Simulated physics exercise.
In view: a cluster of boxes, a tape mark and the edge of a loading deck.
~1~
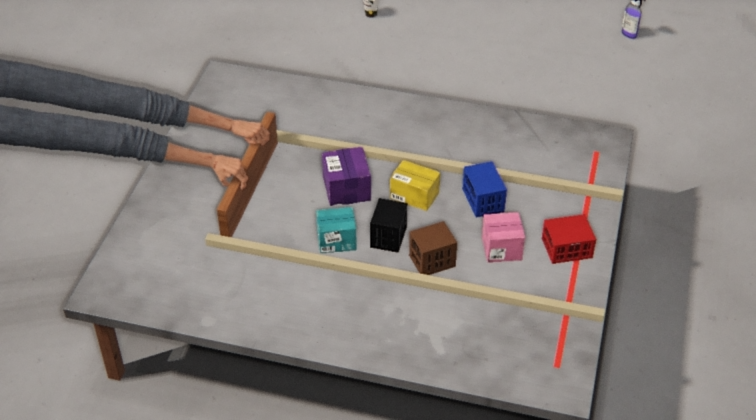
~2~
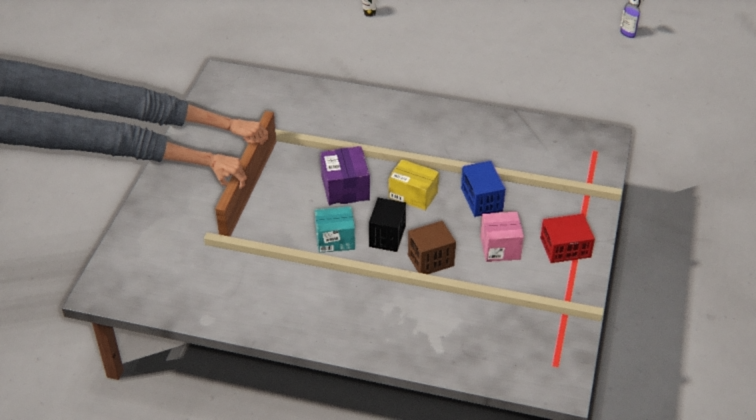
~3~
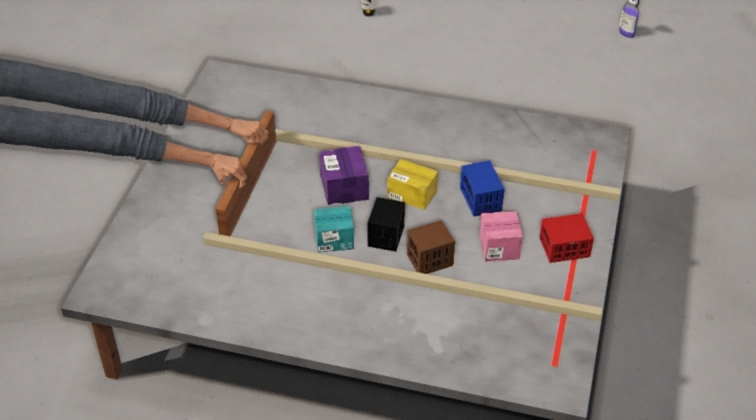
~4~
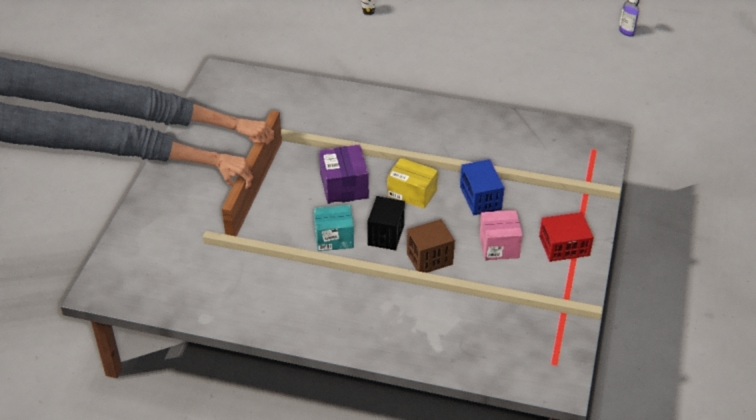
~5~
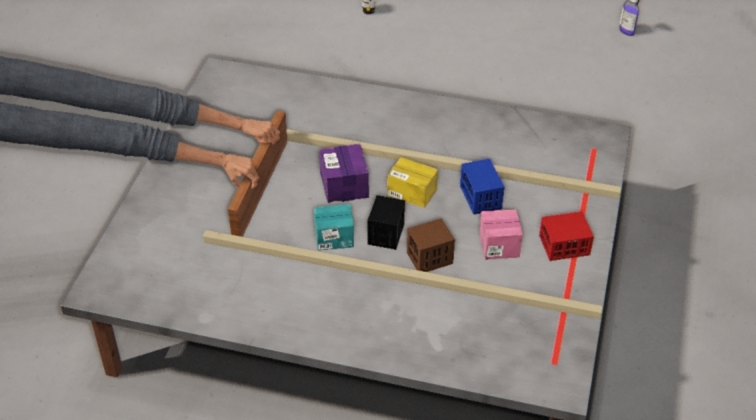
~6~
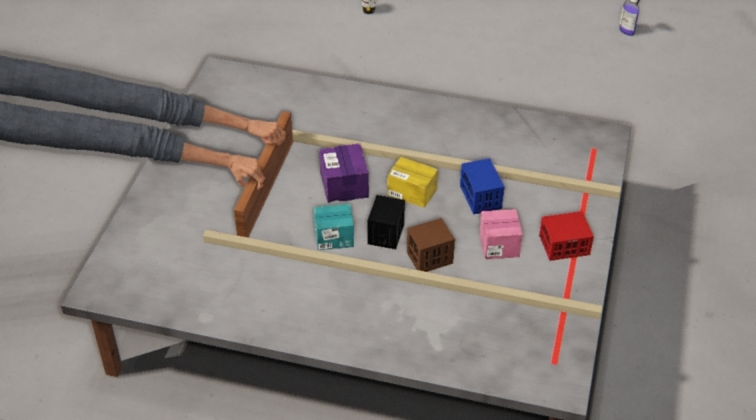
On a grey loading deck, two hands slide a wooden plank slightly right toward eight coloured boxes, which stay nearly still.
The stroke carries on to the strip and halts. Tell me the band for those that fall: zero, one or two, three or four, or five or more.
In the end the number that fall off is five or more.
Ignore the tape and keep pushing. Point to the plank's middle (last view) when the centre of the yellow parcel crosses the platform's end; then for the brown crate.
Near (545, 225) and (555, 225).
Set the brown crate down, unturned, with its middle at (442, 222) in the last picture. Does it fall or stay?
From there it goes over.
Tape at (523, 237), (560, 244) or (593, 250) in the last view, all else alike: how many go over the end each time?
Down on the ground: 2, 5 and 8.
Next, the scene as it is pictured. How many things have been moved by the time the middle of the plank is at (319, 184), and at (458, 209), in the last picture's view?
By then 1, and 8.
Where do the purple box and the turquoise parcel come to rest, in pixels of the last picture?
The purple box at (603, 224), the turquoise parcel at (589, 281).
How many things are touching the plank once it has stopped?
That makes 2.
Early on, none off yet; red crate at rest near (566, 236); pink parcel at rest near (501, 234); blue crate at rest near (482, 186).
A while later, none off yet; red crate at rest near (566, 236); pink parcel travelled a little near (509, 234); blue crate travelled about its own width near (545, 194).
Further along, none off yet; red crate leaning a little near (628, 242); pink parcel travelled well along near (589, 244); blue crate travelled well along near (624, 205).
Finally, the number that fall off is five or more; lost, black crate, yellow parcel, brown crate, blue crate, pink parcel and red crate.
